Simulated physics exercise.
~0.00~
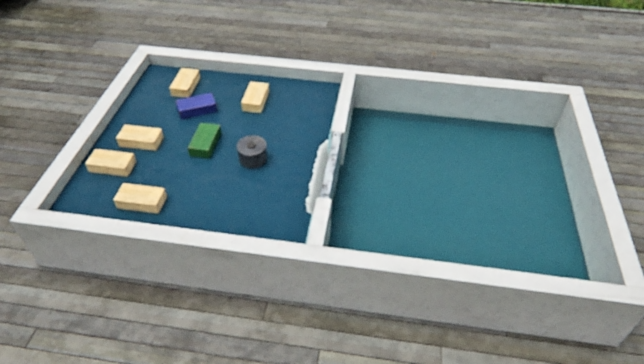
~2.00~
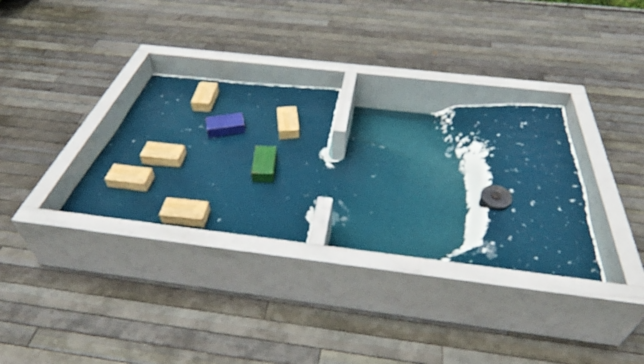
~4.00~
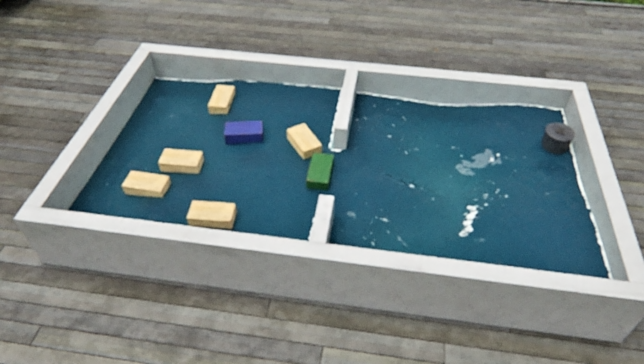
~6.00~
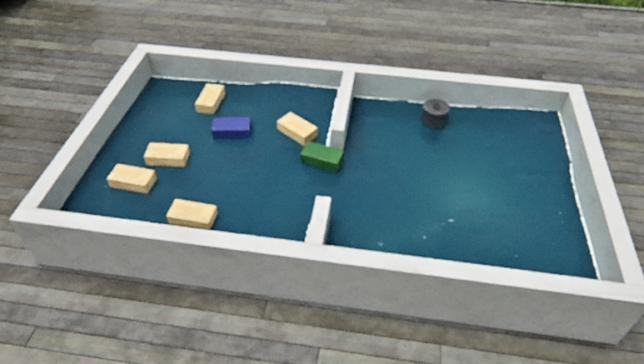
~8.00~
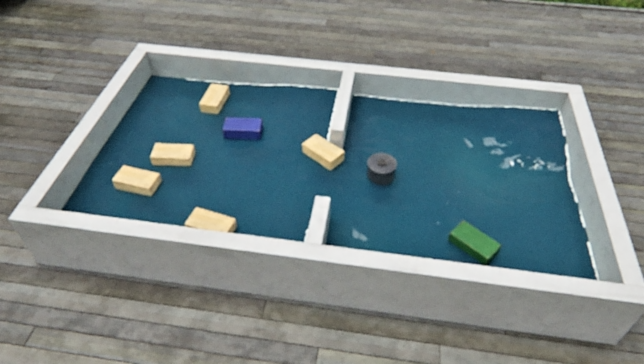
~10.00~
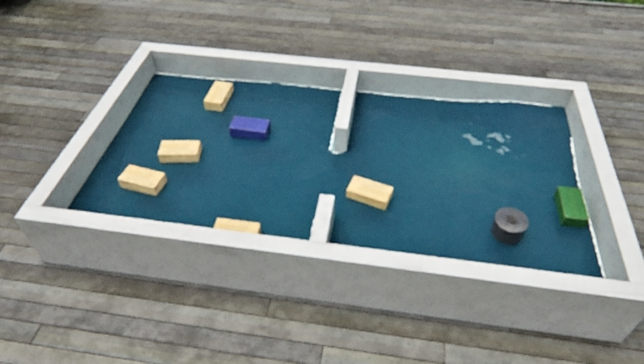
A divided basin's water surges right, carrying a dark tub, then green and tan blocks, across.
